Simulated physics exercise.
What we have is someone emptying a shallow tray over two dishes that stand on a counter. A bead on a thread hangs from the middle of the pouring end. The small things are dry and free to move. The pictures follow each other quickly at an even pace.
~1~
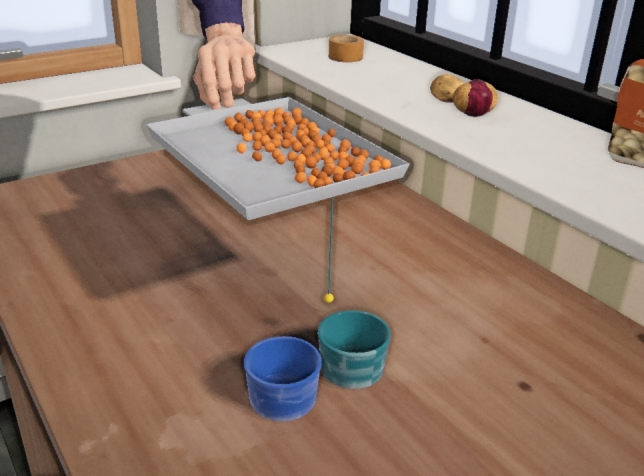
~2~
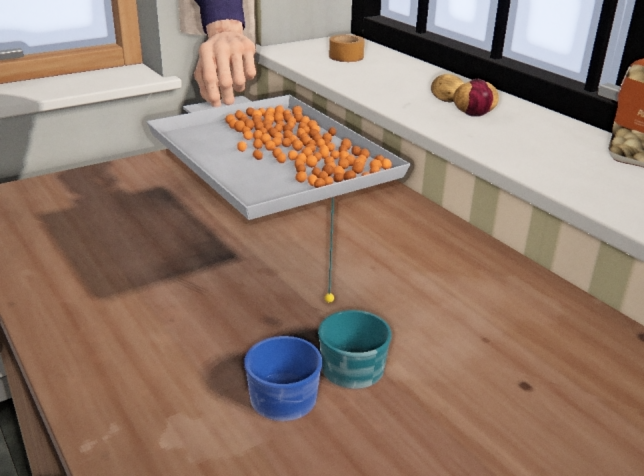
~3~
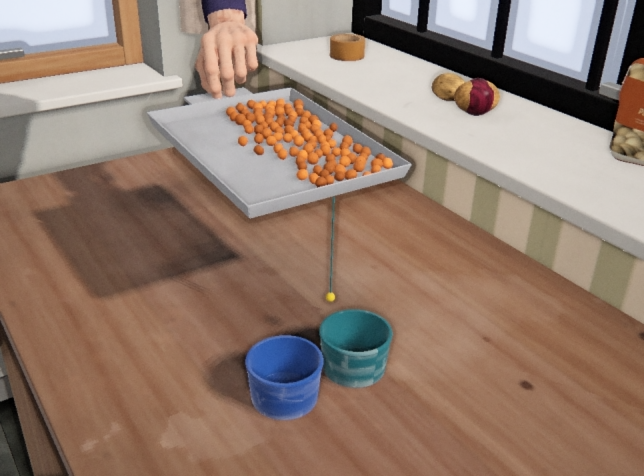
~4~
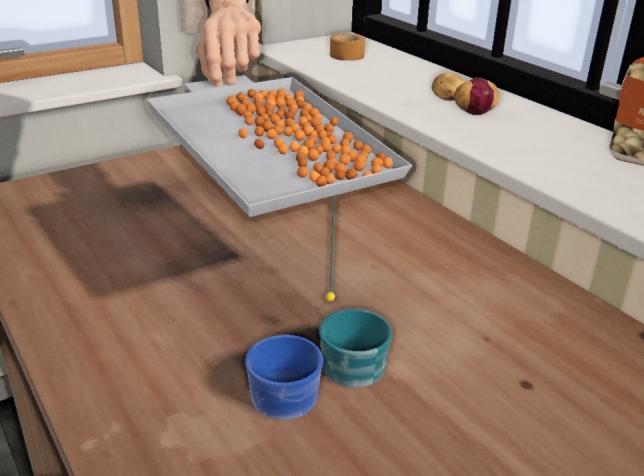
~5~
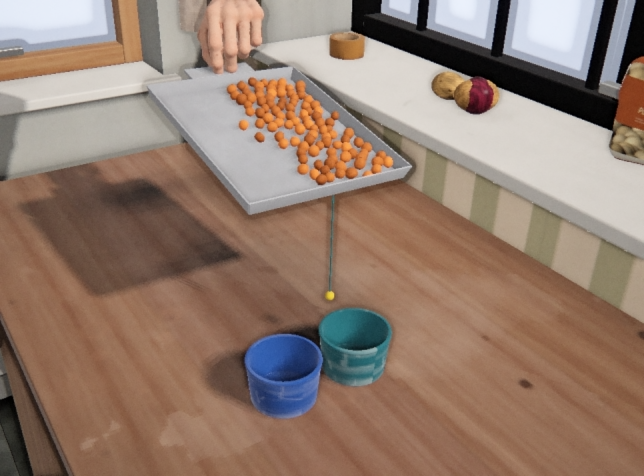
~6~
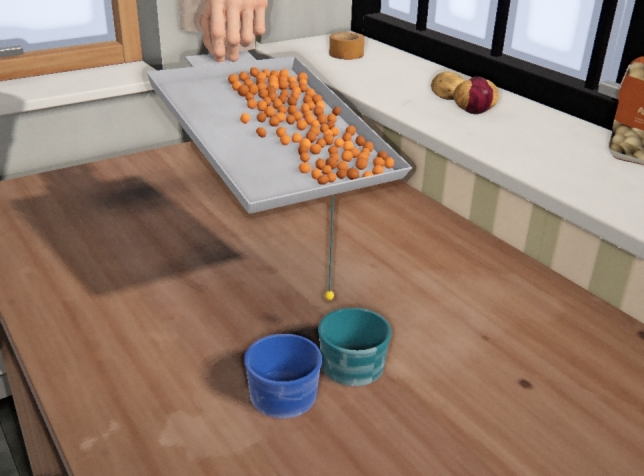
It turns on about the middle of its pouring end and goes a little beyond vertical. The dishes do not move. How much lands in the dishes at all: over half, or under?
Caught overall: Less than half.
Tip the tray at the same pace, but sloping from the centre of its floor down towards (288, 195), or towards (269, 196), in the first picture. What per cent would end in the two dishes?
The first gives 50 %, the second 30 %.
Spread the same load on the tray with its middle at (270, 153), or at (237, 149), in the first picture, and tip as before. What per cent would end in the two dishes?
About 30 and 30 per cent.
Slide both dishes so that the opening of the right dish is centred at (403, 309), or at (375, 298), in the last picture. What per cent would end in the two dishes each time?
About 60 and 20 per cent.
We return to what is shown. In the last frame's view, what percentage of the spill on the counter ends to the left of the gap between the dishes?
It comes to 0 per cent or so.
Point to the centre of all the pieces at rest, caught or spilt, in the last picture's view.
Close to (402, 350).
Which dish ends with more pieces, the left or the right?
It is the right one.
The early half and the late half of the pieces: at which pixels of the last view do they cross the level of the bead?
Around (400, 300) and then (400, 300).
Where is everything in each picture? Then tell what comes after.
Corners of the pouring end near (248, 205) and (404, 163), level; middle of the load near (293, 141), coated peanuts; left dish near (302, 397); right dish near (374, 365); bead on its thread near (329, 298), in the first frame.
Corners of the pouring end near (249, 204) and (404, 163), level; middle of the load near (293, 140), in the second frame.
Corners of the pouring end near (250, 203) and (406, 163), tipped barely, lowest at the right corner; middle of the load near (295, 135), in the third frame.
Corners of the pouring end near (251, 202) and (406, 164), tipped a little, lowest at the right corner; middle of the load near (295, 129), in the fourth frame.
Corners of the pouring end near (251, 201) and (406, 165), tipped a little, lowest at the right corner; middle of the load near (296, 122), in the fifth frame.
Corners of the pouring end near (252, 200) and (406, 166), tipped a little, lowest at the right corner; middle of the load near (298, 117); left dish near (303, 394); right dish near (374, 363), in the sixth frame.
Shortly afterwards, tray tipped steeply; all but a few on the tray; only a few in the air.
Next, tray tipped past a quarter turn; a little on the tray; only a few in the left dish; near a quarter in the right dish; near a third outside both; near a third in the air.
Some moments later, tray tipped past a quarter turn; near a quarter in the right dish; near two thirds outside both.
In the end, tray tipped past a quarter turn; none at all in the left dish; near a quarter in the right dish; near two thirds outside both.
